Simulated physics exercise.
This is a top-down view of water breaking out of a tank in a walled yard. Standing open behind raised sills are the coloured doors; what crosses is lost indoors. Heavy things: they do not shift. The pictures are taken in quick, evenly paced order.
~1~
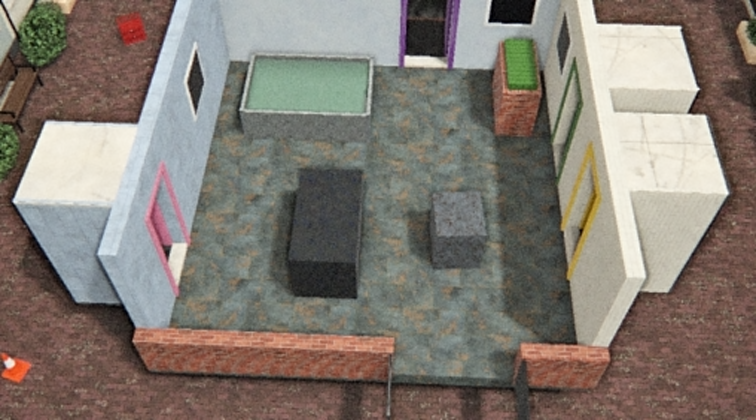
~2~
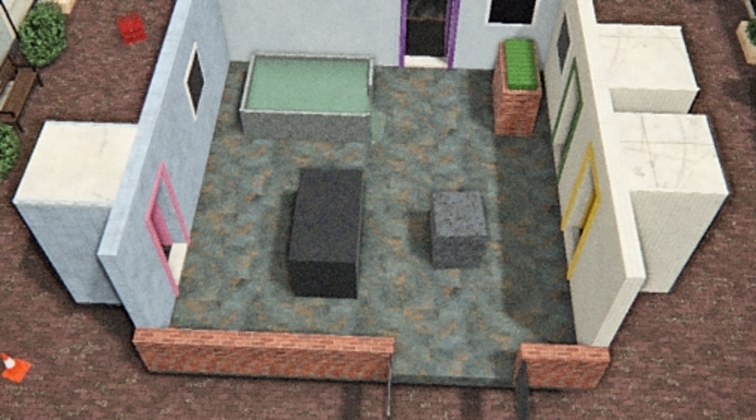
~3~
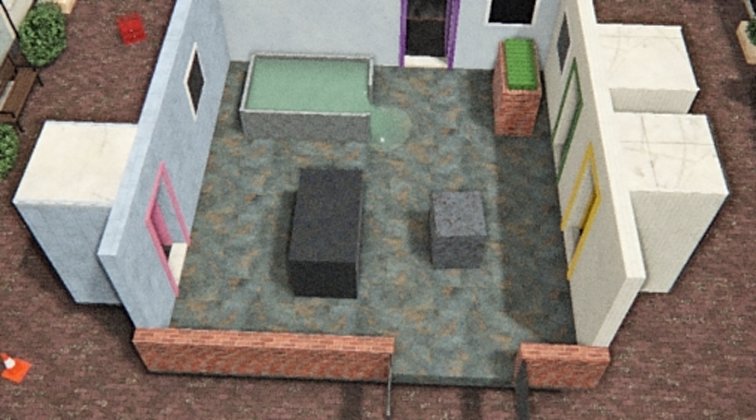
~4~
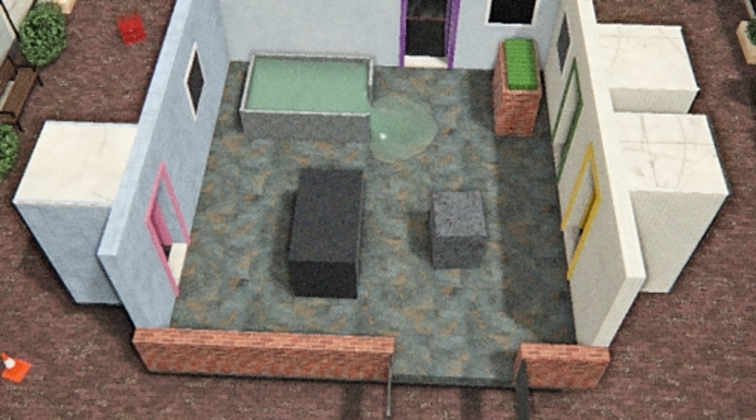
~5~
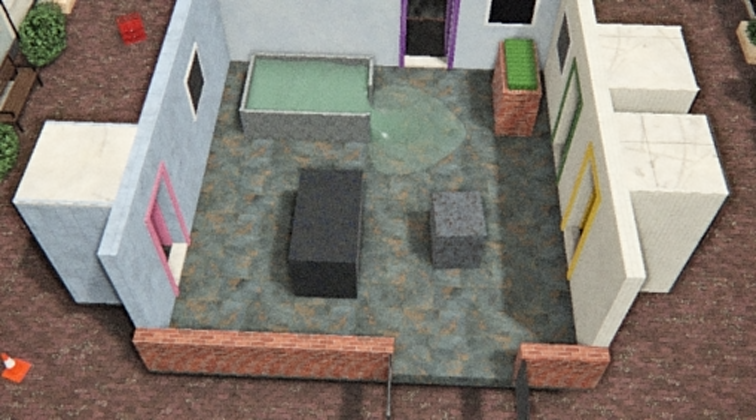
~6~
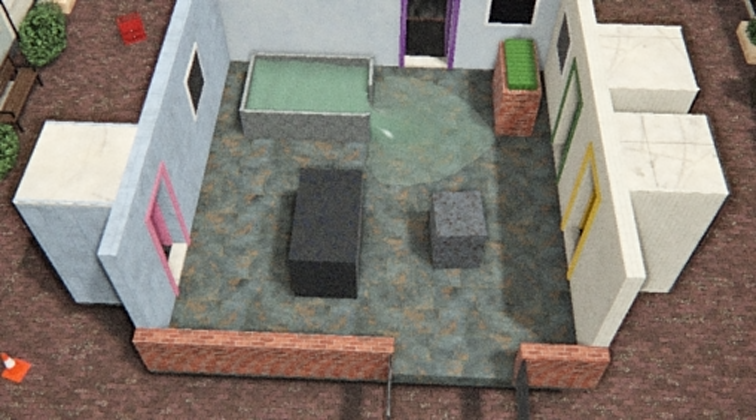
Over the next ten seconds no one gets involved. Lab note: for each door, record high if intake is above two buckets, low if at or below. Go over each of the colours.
Purple door: Low; pink door: Low; yellow door: Low; green door: High.
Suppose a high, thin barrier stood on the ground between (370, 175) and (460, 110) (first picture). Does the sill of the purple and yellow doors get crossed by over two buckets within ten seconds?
Outcome - purple door: Gets past it; yellow door: Never reaches it.
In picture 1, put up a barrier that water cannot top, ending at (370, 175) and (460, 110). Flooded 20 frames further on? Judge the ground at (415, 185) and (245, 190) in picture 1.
Taking the points in order, the first is high and dry and the second is inundated.
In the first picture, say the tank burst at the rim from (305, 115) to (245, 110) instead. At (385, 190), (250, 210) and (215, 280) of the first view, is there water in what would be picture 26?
The first point is soaked, the second soaked, the third soaked.
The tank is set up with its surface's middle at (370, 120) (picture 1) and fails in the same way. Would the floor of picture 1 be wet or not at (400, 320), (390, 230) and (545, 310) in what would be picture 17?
Points in turn: Not reached; not reached; inundated.
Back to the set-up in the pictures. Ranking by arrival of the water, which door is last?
The pink-painted one.
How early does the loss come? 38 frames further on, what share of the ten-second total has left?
Near 50 in a hundred.
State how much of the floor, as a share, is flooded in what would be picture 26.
40 %.
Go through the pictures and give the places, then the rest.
The tank at (309, 86) is whole and still, in the first picture.
Water pours out at (368, 118) and has run to (379, 112), in the second picture.
Water pours out at (368, 119) and has run to (408, 122), in the third picture.
The front is at (433, 134), out from the gap at (368, 119), in the fourth picture.
The front is at (463, 133), out from the gap at (368, 119), in the fifth picture.
The front is at (488, 143), out from the gap at (368, 119), in the sixth picture.
A moment on, water covers 25 % of the floor; the purple door wet at the sill, nothing in, the pink door not reached, the yellow door not reached, the green door under two buckets in.
Next, water covers 30 % of the floor; the purple door wet at the sill, nothing in, the pink door not reached, the yellow door wet at the sill, nothing in, the green door over two buckets in.
Then, water covers 40 % of the floor; the purple door wet at the sill, nothing in, the pink door not reached, the yellow door wet at the sill, nothing in, the green door far over two buckets in.
Later, water covers 60 % of the floor; the purple door under two buckets in, the pink door not reached, the yellow door under two buckets in, the green door far over two buckets in.
In the end, water covers 80 % of the floor; the purple door under two buckets in, the pink door wet at the sill, nothing in, the yellow door under two buckets in, the green door far over two buckets in.
